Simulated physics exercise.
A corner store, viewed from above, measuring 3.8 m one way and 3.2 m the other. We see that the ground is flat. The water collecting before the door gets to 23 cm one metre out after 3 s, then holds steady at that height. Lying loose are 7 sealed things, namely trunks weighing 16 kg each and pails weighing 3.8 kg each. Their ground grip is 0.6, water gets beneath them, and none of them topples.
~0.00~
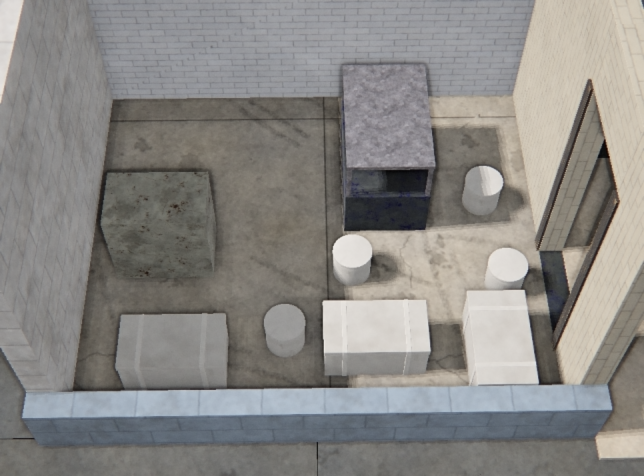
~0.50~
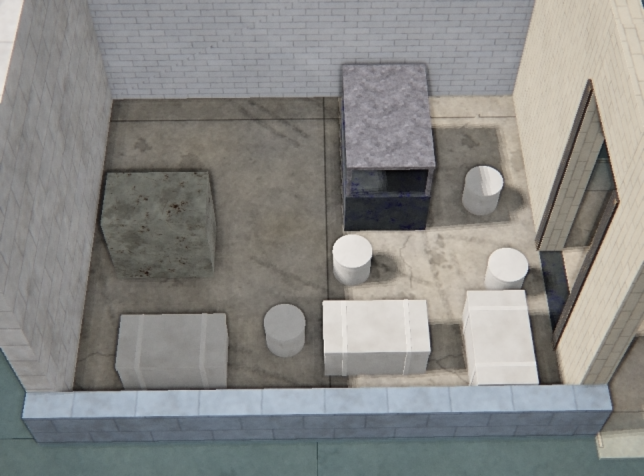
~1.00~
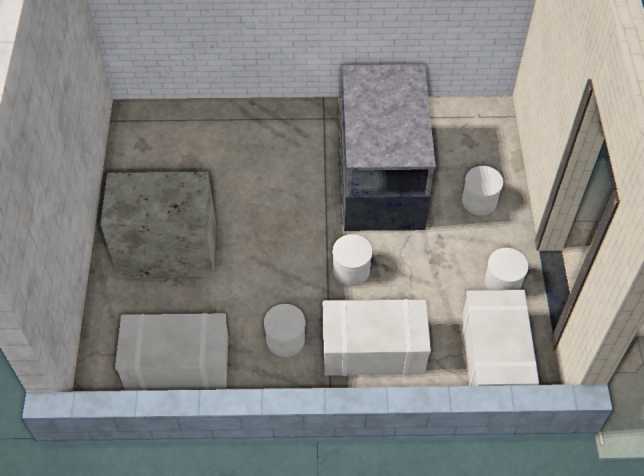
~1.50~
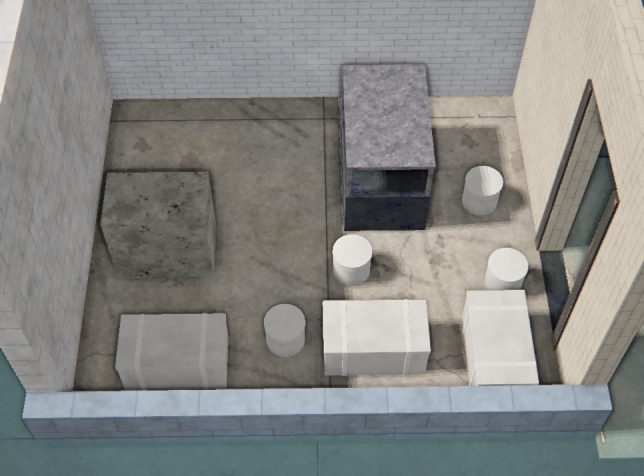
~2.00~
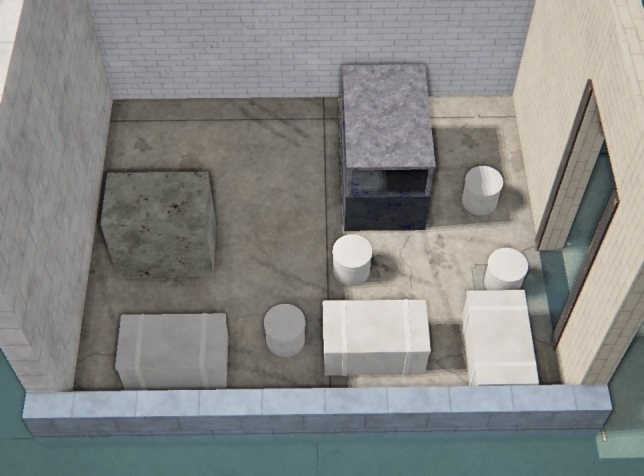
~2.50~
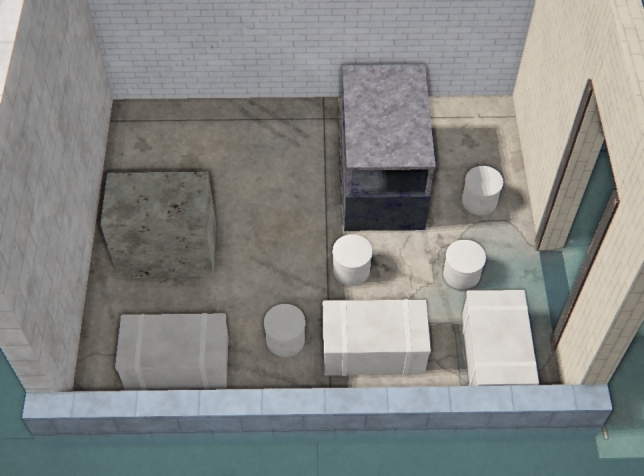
Greenish water spreads over the ground outside a small walled room seen from above, while the white cylinders and blocks inside stay still. The water then comes in through the doorway on the right, and the white cylinder nearest it shifts a short way left as the wet patch widens.
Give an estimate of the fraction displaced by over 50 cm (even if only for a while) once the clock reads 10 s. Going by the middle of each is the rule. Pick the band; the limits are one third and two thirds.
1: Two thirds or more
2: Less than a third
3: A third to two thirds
The answer is 1.
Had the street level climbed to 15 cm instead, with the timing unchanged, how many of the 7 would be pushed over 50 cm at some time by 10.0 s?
Result: 5.
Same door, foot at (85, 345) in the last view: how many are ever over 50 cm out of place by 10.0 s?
The answer would then be 7.
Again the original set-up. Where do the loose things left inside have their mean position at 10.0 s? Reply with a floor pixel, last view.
They average out to somewhere around (262, 252).
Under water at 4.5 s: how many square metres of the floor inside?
I'd estimate close to 7.0 m2.
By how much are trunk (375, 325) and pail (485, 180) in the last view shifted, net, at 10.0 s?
140 cm and 20 cm respectively.
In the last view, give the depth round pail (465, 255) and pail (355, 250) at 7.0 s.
I'd estimate 4 cm for the first and 12 cm for the second.
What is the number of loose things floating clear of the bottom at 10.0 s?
The number is 7.
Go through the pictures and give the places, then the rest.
A pail at (508, 265) rests on the ground; a trunk at (502, 336), on the bottom; 0.0 m2 under water; 0 of 7 have shifted, in the first picture.
A pail at (508, 265), on the bottom; a trunk at (502, 336) rests on the ground; water covers 0.0 m2; 0 of 7 have shifted, in the second picture.
A pail at (508, 265) rests on the ground; a trunk at (502, 336) rests on the ground; 0.0 m2 under water; 0 of 7 have shifted, in the third picture.
A pail at (508, 265), on the bottom; a trunk at (502, 336), on the bottom; 0.0 m2 under water; 0 of 7 have shifted, in the fourth picture.
A pail at (508, 264) rests on the ground; a trunk at (502, 336) rests on the ground; water covers 0.2 m2; 0 of 7 have shifted, in the fifth picture.
A pail at (466, 256), on the bottom, 34 cm from its start; a trunk at (502, 336) rests on the ground; water covers 0.7 m2; 1 of 7 have shifted, in the sixth picture.
After 3.5 s 1 of 7 are over 50 cm from their spots; 1 afloat.
After 4.5 s 3 of 7 are over 50 cm from their spots; 2 afloat.
After 7.0 s 5 of 7 are over 50 cm from their spots; 5 afloat.
After 10.0 s 5 of 7 are over 50 cm from their spots, and 5 have been at some point; 7 afloat.
